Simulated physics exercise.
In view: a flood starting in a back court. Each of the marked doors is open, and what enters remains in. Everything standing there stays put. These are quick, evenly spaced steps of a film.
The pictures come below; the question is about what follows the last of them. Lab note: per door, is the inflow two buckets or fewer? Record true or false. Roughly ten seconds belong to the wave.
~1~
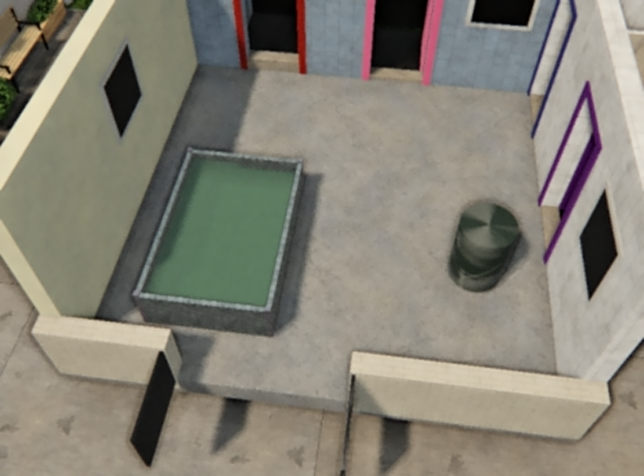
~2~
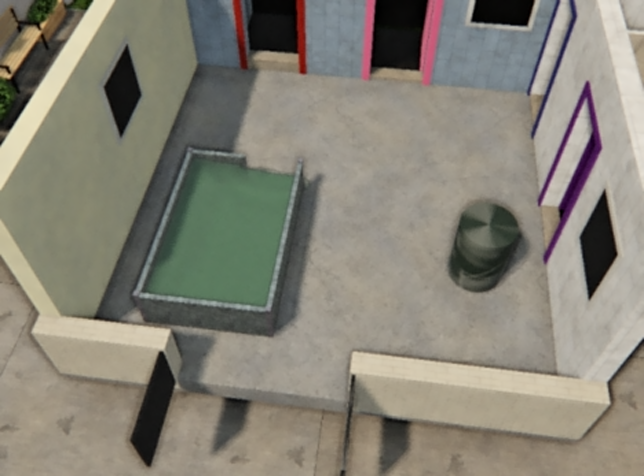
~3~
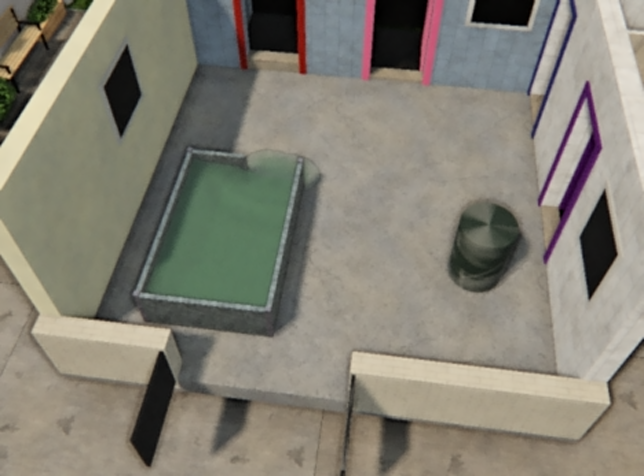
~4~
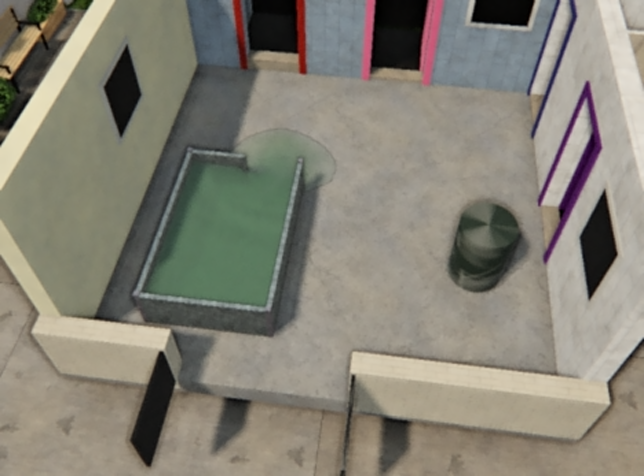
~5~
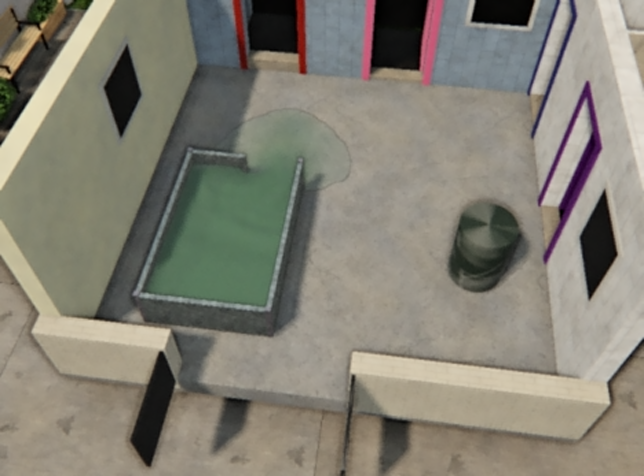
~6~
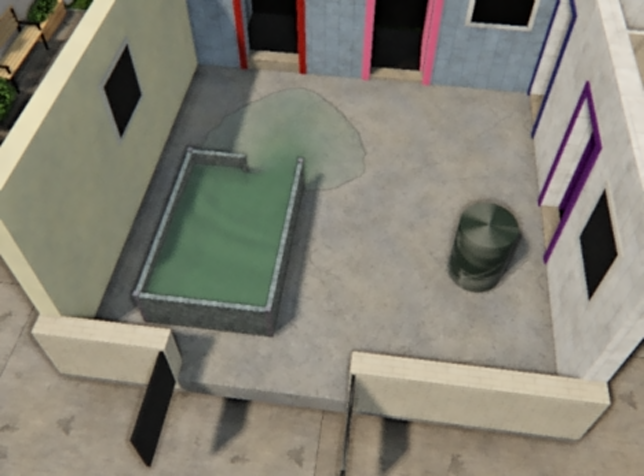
Purple door true; pink door false; blue door false; red door true.
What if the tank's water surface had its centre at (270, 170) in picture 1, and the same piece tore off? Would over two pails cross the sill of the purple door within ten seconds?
Purple: Undershoots.
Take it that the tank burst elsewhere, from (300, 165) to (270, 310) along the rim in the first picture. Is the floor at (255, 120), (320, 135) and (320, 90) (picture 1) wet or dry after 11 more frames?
So: Spared, then spared, then spared.
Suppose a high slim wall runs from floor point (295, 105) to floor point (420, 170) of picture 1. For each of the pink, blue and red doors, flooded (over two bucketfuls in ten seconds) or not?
Pink door falls short, blue door falls short, red door falls short.
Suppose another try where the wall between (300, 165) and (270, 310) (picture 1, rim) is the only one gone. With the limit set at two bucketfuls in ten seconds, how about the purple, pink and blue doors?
Result - purple door: Above the limit; pink door: Below the limit; blue door: Above the limit.
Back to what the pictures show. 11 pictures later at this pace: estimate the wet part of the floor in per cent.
My estimate is close to 35 per cent.
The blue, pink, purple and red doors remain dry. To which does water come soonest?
My answer: The one in red.
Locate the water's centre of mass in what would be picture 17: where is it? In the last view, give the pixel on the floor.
Point: (256, 203).
A moment on, water covers 25 % of the floor; the purple door not reached, the pink door not reached, the blue door not reached, the red door wet at the sill, nothing in.
Next, water covers 35 % of the floor; the purple door not reached, the pink door under two buckets in, the blue door not reached, the red door wet at the sill, nothing in.
Then, water covers 40 % of the floor; the purple door not reached, the pink door over two buckets in, the blue door under two buckets in, the red door wet at the sill, nothing in.
Later, water covers 60 % of the floor; the purple door wet at the sill, nothing in, the pink door over two buckets in, the blue door far over two buckets in, the red door wet at the sill, nothing in.
In the end, water covers 90 % of the floor; the purple door wet at the sill, nothing in, the pink door over two buckets in, the blue door far over two buckets in, the red door wet at the sill, nothing in.
